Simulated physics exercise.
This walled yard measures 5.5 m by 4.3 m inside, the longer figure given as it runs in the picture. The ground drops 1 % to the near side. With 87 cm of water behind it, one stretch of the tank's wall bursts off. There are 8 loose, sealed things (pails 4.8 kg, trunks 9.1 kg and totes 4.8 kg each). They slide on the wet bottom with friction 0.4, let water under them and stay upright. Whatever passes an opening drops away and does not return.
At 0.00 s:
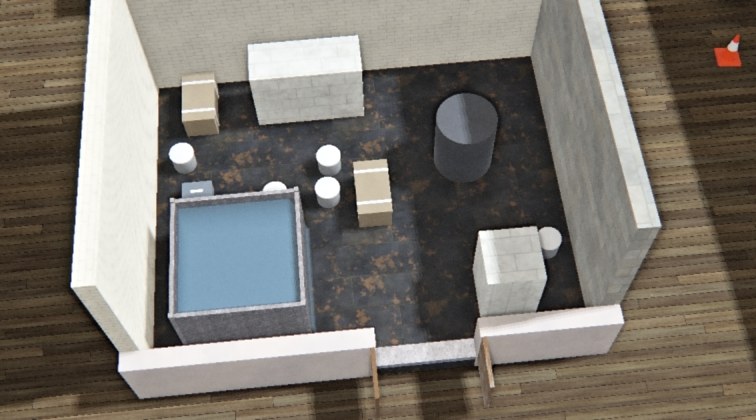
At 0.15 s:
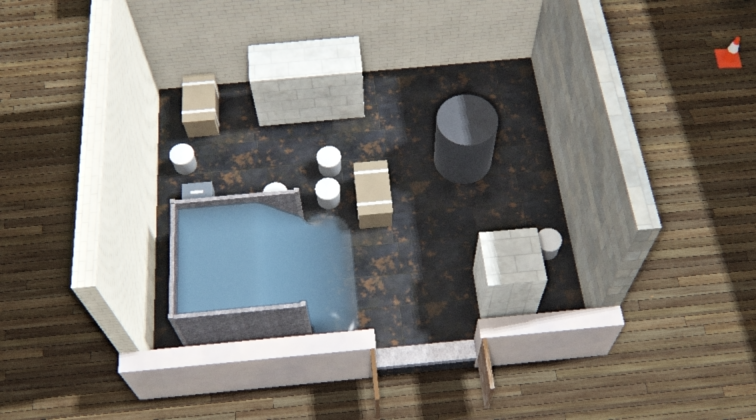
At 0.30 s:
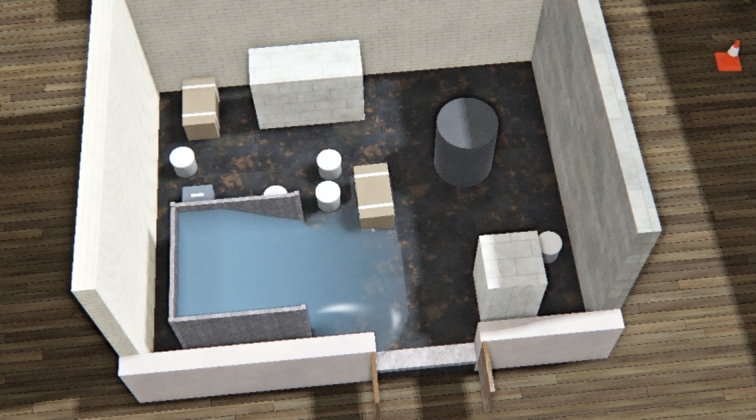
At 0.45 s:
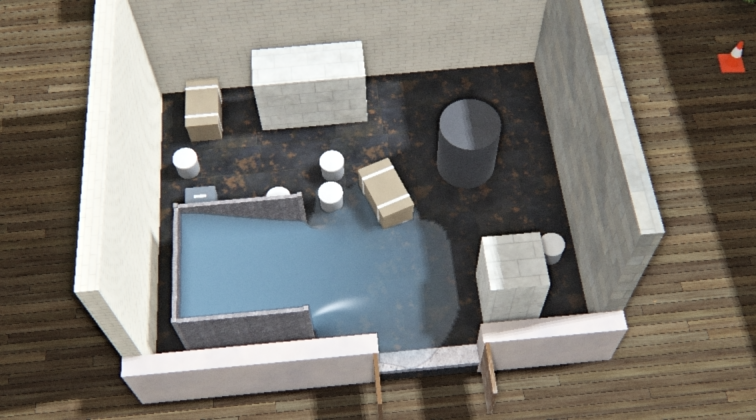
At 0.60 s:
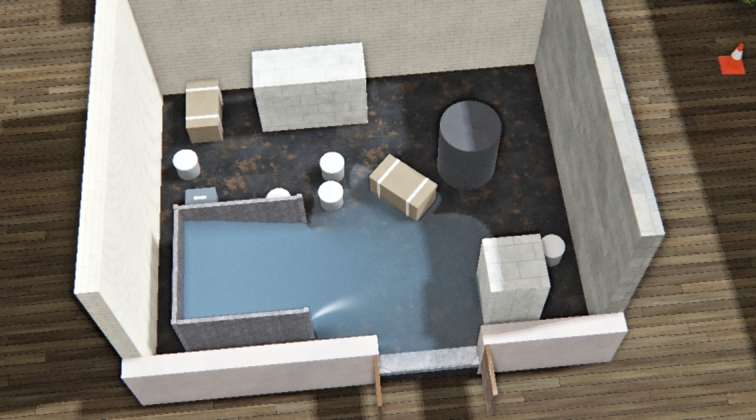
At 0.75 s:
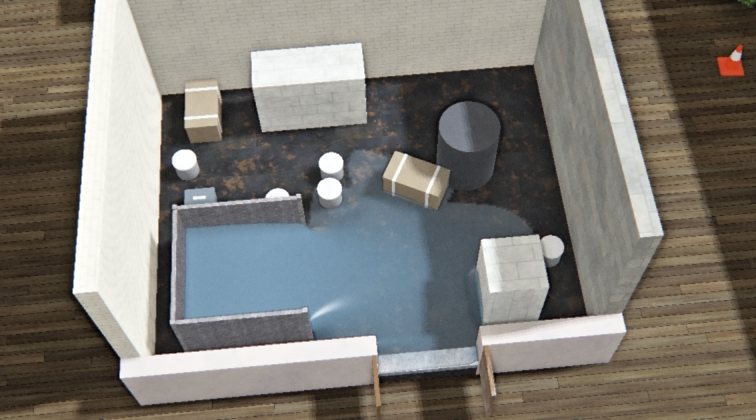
Water pours from the blue tank's open right side, spreads across the dark floor and pushes a tan box right.
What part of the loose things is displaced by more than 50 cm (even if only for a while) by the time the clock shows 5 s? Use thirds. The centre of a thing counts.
It is from one to two thirds.
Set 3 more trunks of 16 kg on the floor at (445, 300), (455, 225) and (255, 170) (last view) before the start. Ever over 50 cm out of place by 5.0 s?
In that order: Over, over, less.
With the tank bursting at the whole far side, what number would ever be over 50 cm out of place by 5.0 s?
In that case 8 of them.
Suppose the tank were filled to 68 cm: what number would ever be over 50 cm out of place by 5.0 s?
Then 2.
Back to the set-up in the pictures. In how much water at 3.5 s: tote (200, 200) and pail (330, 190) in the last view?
About 0 and 1 cm.
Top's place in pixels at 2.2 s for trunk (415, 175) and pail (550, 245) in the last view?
Around (405, 86) and (551, 277).
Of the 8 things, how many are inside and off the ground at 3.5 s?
At that moment 2.
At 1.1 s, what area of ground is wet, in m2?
Roughly 11.0 m2.
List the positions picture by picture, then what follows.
The first frame shows a trunk at (373, 186) rests on the ground; a pail at (327, 187), on the bottom; 2.2 m2 under water; 0 of 8 have shifted.
The second frame shows a trunk at (373, 187) rests on the ground; a pail at (328, 188) rests on the ground; water covers 3.2 m2; 0 of 8 have shifted.
The third frame shows a trunk at (374, 190), on the bottom; a pail at (328, 191), on the bottom; water covers 4.6 m2; 0 of 8 have shifted.
The fourth frame shows a trunk at (385, 187) rests on the ground, 14 cm from its start; a pail at (330, 192), on the bottom; water covers 6.0 m2; 1 of 8 have shifted.
The fifth frame shows a trunk at (403, 181), on the bottom, 40 cm from its start; a pail at (331, 191) rests on the ground, 4 cm from its start; water covers 7.6 m2; 1 of 8 have shifted.
The sixth frame shows a trunk at (416, 173) rests on the ground, 63 cm from its start; a pail at (329, 188) rests on the ground, 10 cm from its start; water covers 8.9 m2; 2 of 8 have shifted.
After 1.1 s 1 of 8 are over 50 cm from their spots; 2 afloat.
After 2.2 s 2 of 8 are over 50 cm from their spots; 2 afloat.
After 3.5 s 2 of 8 are over 50 cm from their spots; 2 afloat.
After 5.0 s 3 of 8 are over 50 cm from their spots, and 3 have been at some point; 2 afloat.
